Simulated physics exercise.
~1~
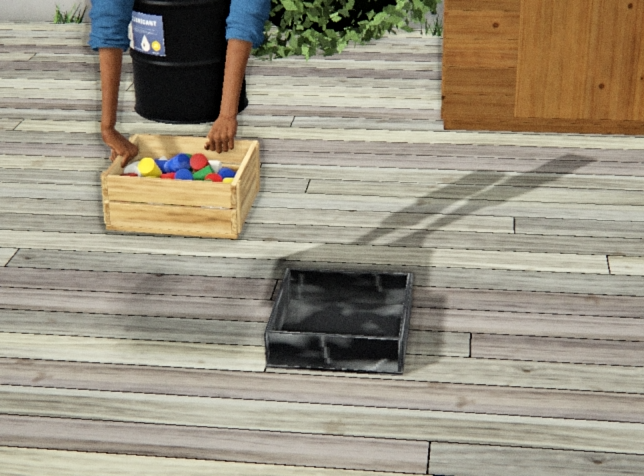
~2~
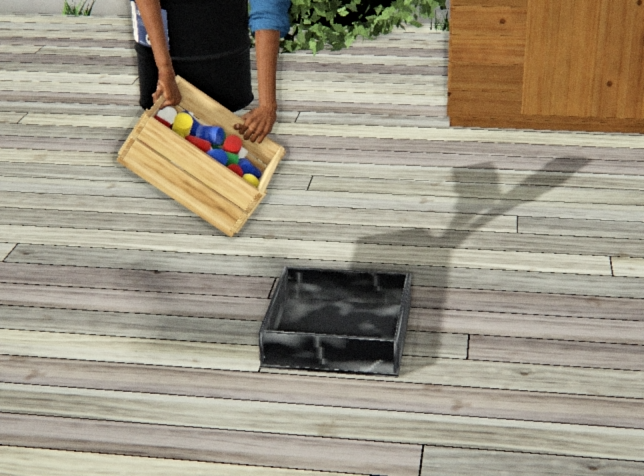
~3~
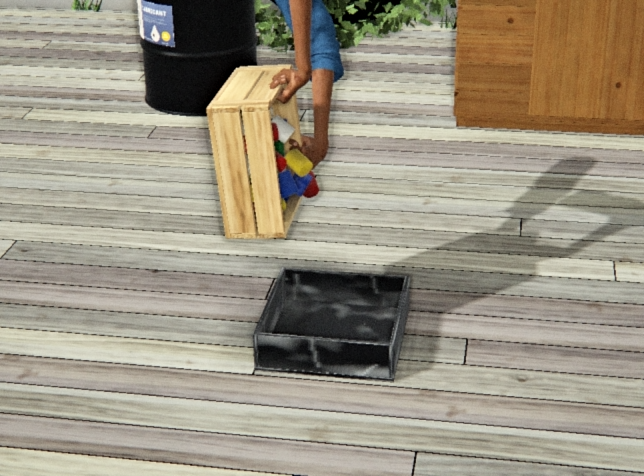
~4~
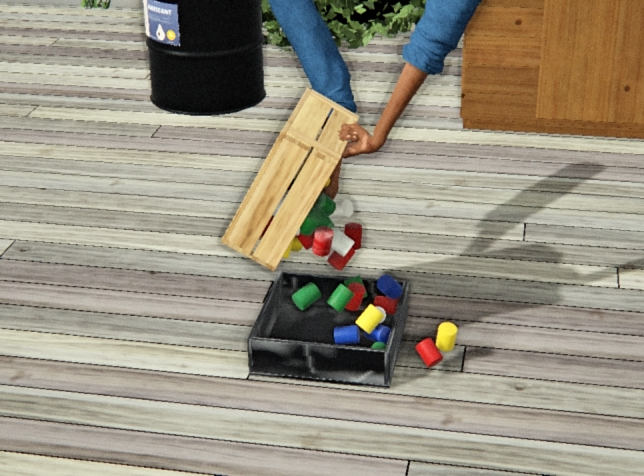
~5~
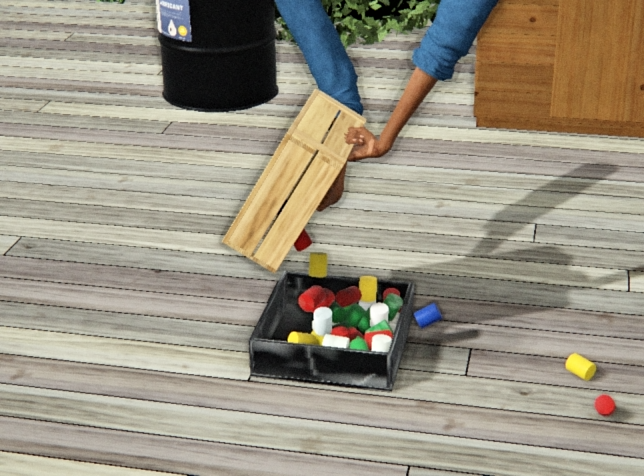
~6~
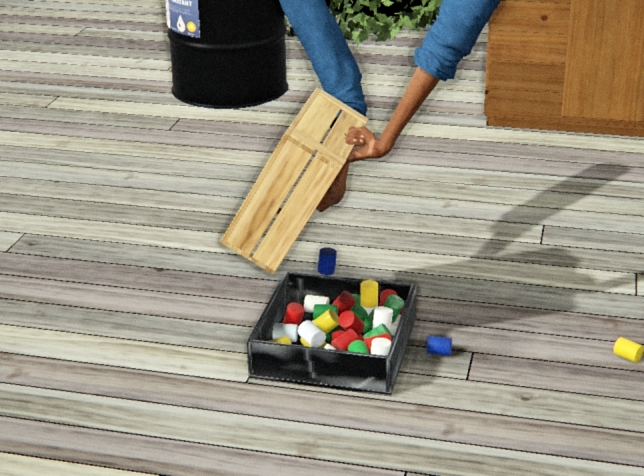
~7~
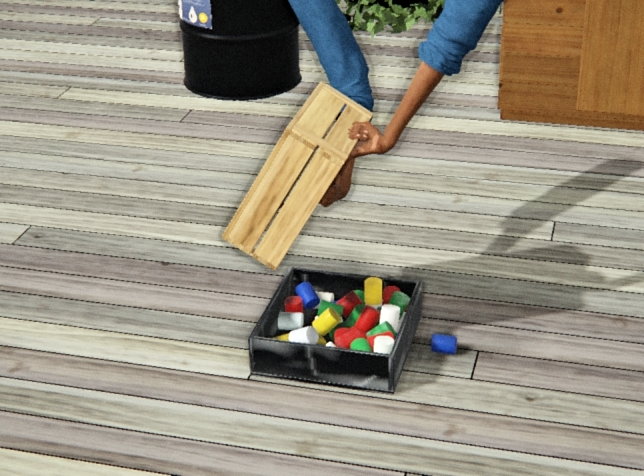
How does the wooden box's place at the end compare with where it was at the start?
At the start the wooden box is upright, behind and to the left of the black tub. By the end it is further right, held upended just above the tub's back left side.
